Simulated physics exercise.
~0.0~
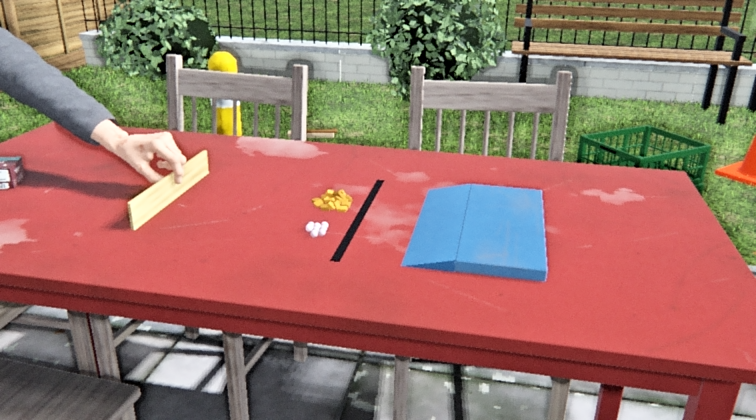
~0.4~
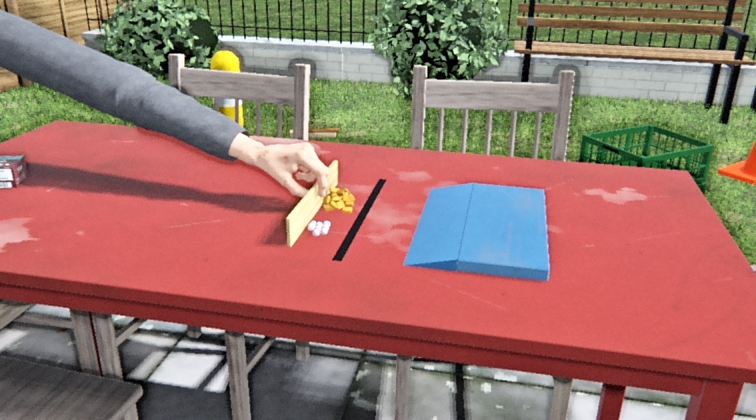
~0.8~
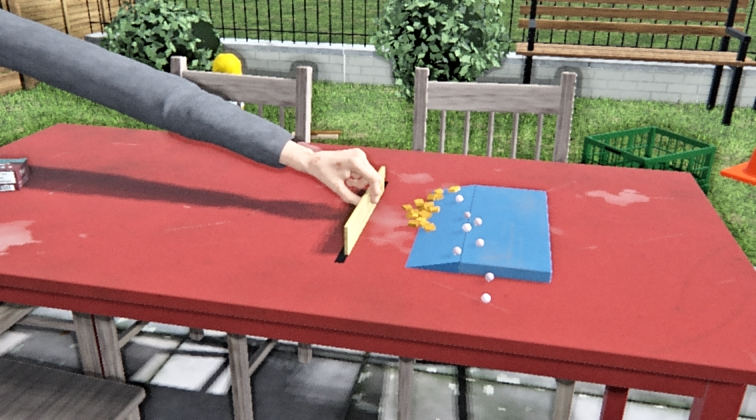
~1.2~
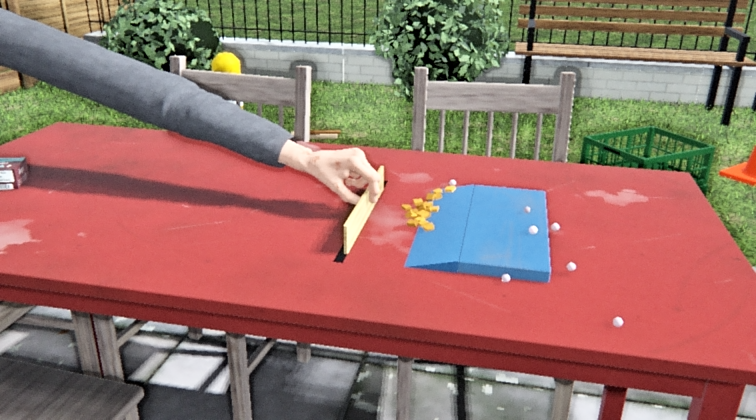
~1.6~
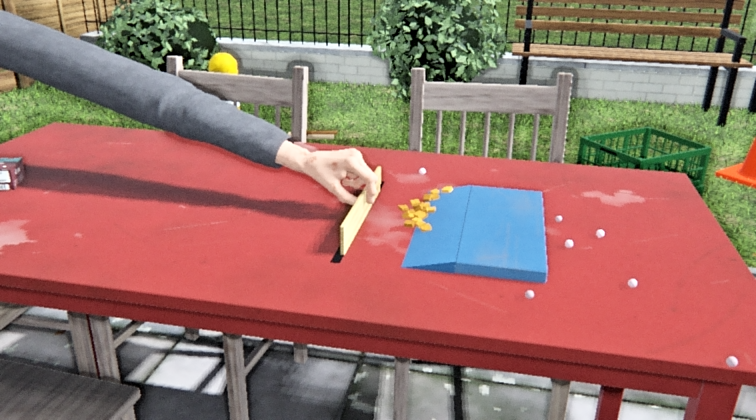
A hand sweeps white balls over a blue ramp while yellow bits stall low on it.
